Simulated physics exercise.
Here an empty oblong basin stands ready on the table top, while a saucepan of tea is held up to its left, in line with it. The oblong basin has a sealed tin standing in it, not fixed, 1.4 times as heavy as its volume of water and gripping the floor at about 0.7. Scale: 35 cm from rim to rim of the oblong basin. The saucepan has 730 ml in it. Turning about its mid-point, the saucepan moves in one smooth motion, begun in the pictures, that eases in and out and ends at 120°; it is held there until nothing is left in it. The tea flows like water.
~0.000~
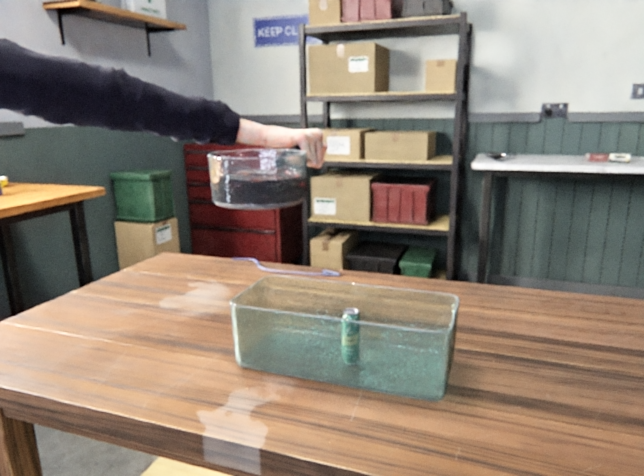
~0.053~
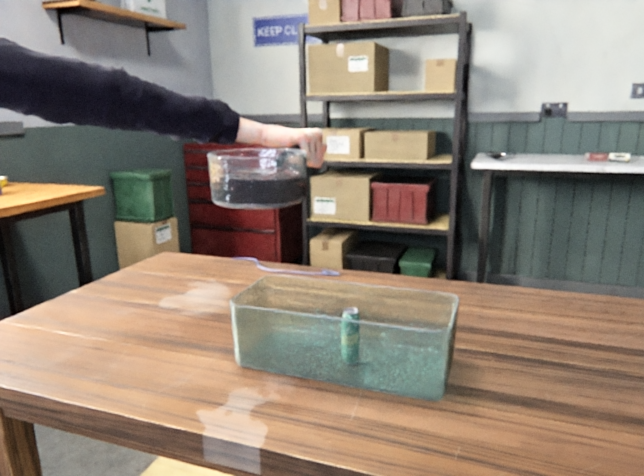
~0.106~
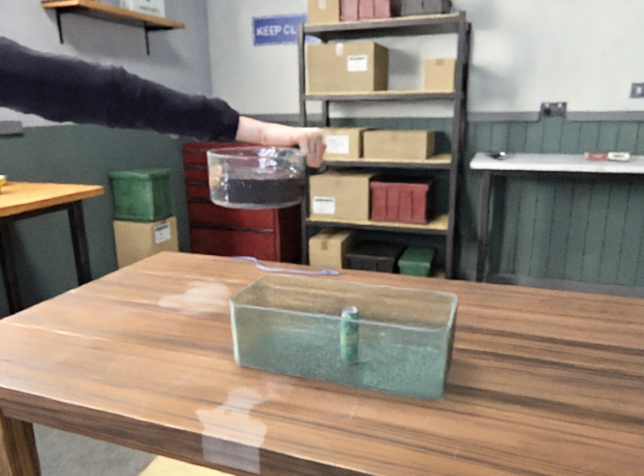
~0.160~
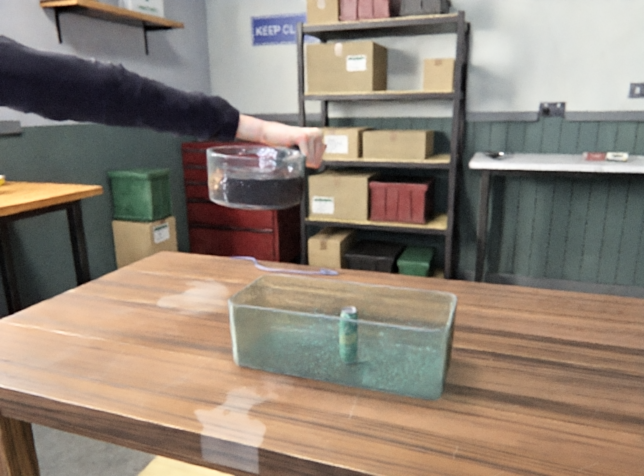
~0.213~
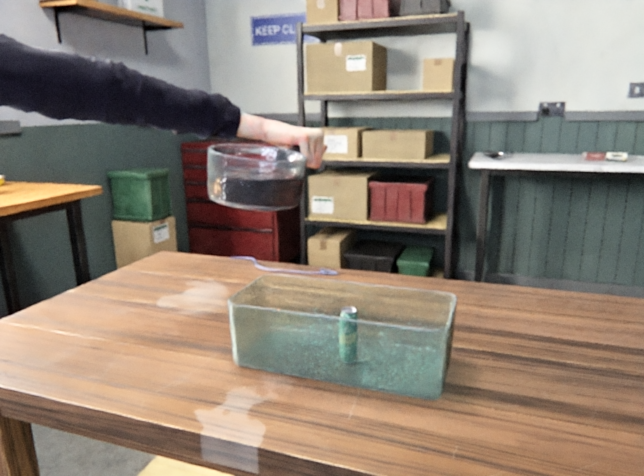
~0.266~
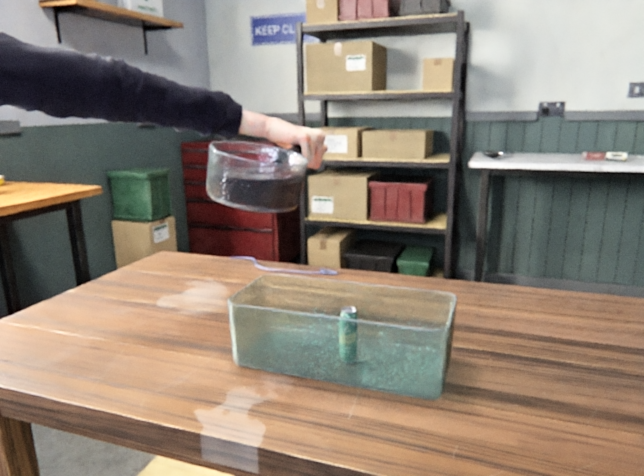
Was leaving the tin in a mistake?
No, it keeps its footing.
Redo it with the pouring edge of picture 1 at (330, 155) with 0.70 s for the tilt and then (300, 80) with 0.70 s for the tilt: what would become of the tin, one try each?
The tin stays vertical the first time and overturns the second time.
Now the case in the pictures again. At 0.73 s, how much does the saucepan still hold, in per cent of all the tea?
Remaining: Near 60 % of the total.
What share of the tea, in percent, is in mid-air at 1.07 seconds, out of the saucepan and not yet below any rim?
Near 14 percent.
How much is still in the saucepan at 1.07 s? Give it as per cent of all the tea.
8 in a hundred, give or take.
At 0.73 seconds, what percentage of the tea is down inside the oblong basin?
I'd put it near 4 percent.
Then, 0.73 s in, the tilt is 71° and 61 per cent is still to pour; the tin stands where it began.
Then, 1.07 s in, the tilt is 110° and 8 per cent is still to pour; the tin stands where it began.
Then, 1.42 s in, the tilt is 120° and 0 per cent is still to pour; the tin stands where it began.
Then, 1.81 s in, the tilt is 120° and 0 per cent is still to pour; the tin stands where it began.
Finally, the tin stands where it began.
